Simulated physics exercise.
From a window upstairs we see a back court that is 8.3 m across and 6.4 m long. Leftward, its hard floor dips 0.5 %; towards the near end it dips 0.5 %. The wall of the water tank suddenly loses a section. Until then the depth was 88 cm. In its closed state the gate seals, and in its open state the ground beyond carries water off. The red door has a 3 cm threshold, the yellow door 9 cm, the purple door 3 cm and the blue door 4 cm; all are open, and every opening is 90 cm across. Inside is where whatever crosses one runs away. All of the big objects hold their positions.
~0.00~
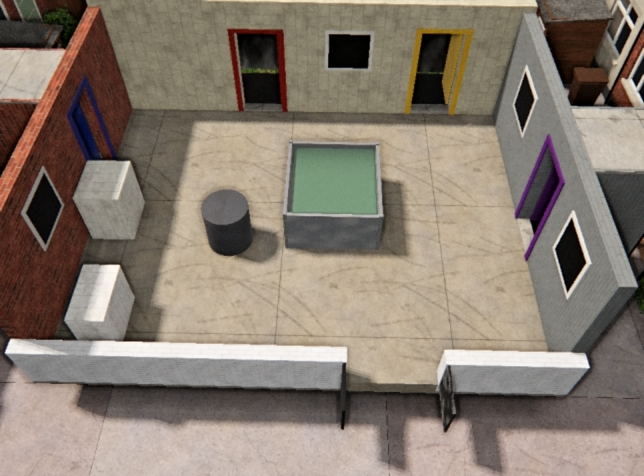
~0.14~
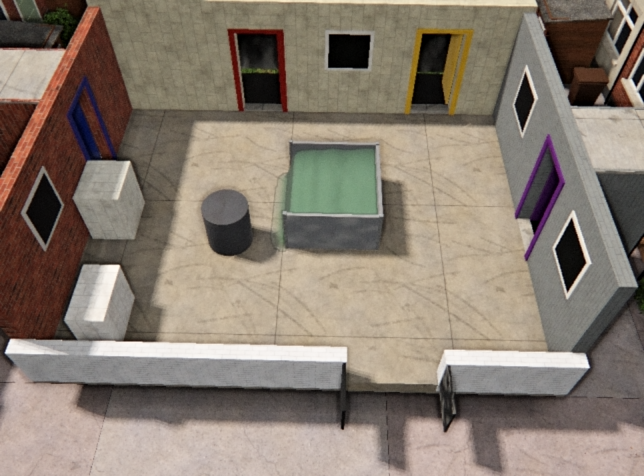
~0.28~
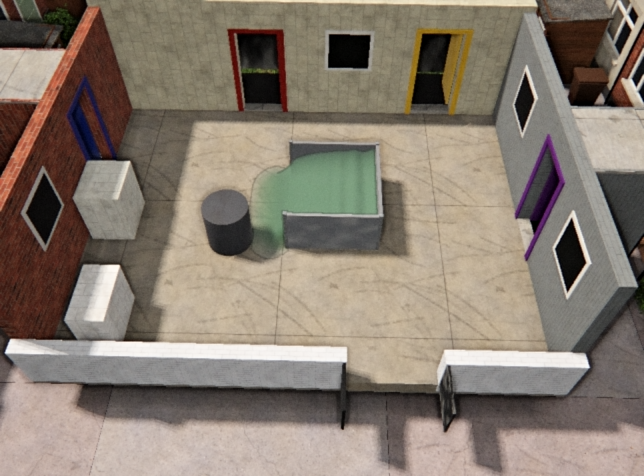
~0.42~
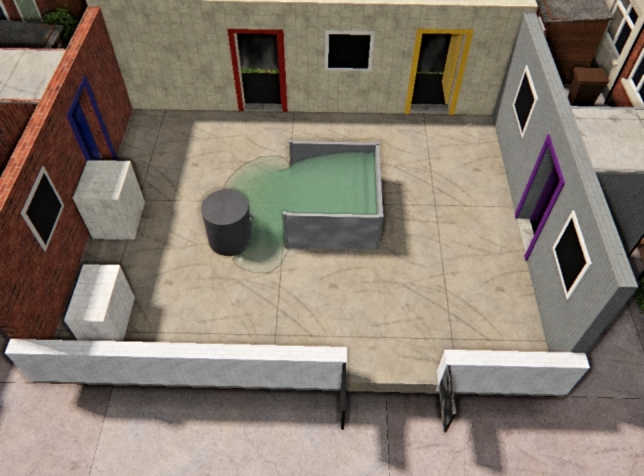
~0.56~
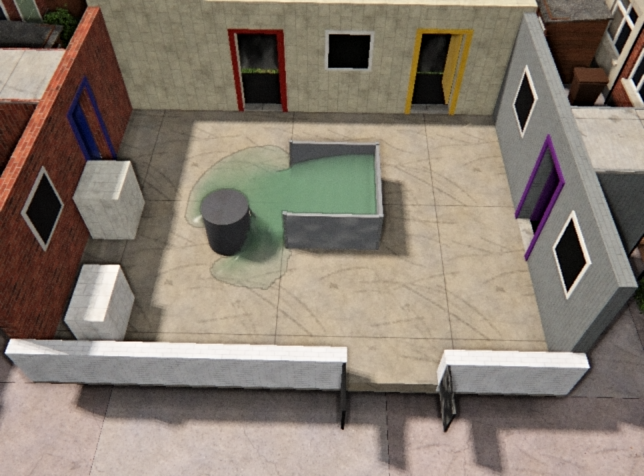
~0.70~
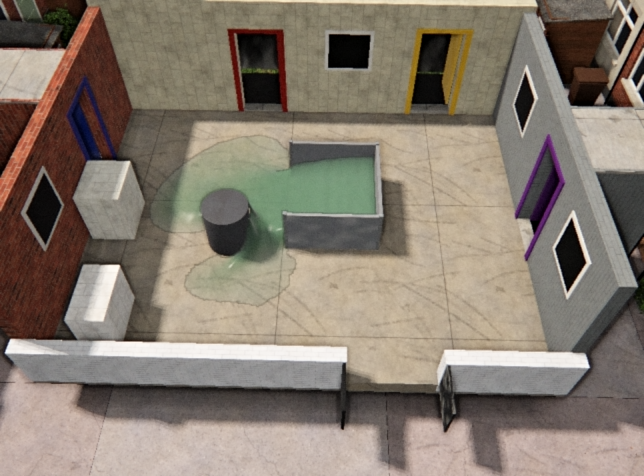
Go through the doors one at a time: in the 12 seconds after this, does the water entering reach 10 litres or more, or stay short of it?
The red door lets in more than the cap. The yellow door lets in less than the cap. The purple door lets in less than the cap. The blue door lets in more than the cap.
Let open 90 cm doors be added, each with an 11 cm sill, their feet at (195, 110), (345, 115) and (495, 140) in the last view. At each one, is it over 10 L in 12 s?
Per doorway, in order: Sufficient / insufficient / insufficient.
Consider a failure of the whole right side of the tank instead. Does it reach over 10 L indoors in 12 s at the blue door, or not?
Note: Blue door, beyond the limit.
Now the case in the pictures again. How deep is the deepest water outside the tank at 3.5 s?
Up to near 24 cm.
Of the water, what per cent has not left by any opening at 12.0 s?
Some 74 out of every hundred parts.
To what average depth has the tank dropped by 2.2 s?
Mean depth: About 18 cm.
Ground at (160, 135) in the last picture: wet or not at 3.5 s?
By then the spot is drenched.
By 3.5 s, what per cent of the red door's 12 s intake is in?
About 5%.
After 1.4 s water covers 35 % of the floor and is deepest (46 cm) near (258, 229); red door not reached, yellow door not reached, purple door not reached, blue door 13 cm at the sill, 52 L in.
After 2.2 s water covers 45 % of the floor and is deepest (55 cm) near (133, 111); red door 3 cm at the sill, 0 L in, yellow door not reached, purple door not reached, blue door 18 cm at the sill, 230 L in.
After 3.5 s water covers 50 % of the floor and is deepest (24 cm) near (109, 179); red door 4 cm at the sill, 1 L in, yellow door not reached, purple door not reached, blue door 18 cm at the sill, 396 L in.
After 7.0 s water covers 75 % of the floor and is deepest (11 cm) near (144, 241); red door 4 cm at the sill, 19 L in, yellow door 1 cm at the sill, 0 L in, purple door not reached, blue door 9 cm at the sill, 551 L in.
After 12.0 s water covers 95 % of the floor and is deepest (9 cm) near (46, 361); red door 4 cm at the sill, 23 L in, yellow door 2 cm at the sill, 0 L in, purple door 4 cm at the sill, 0 L in, blue door 6 cm at the sill, 580 L in.
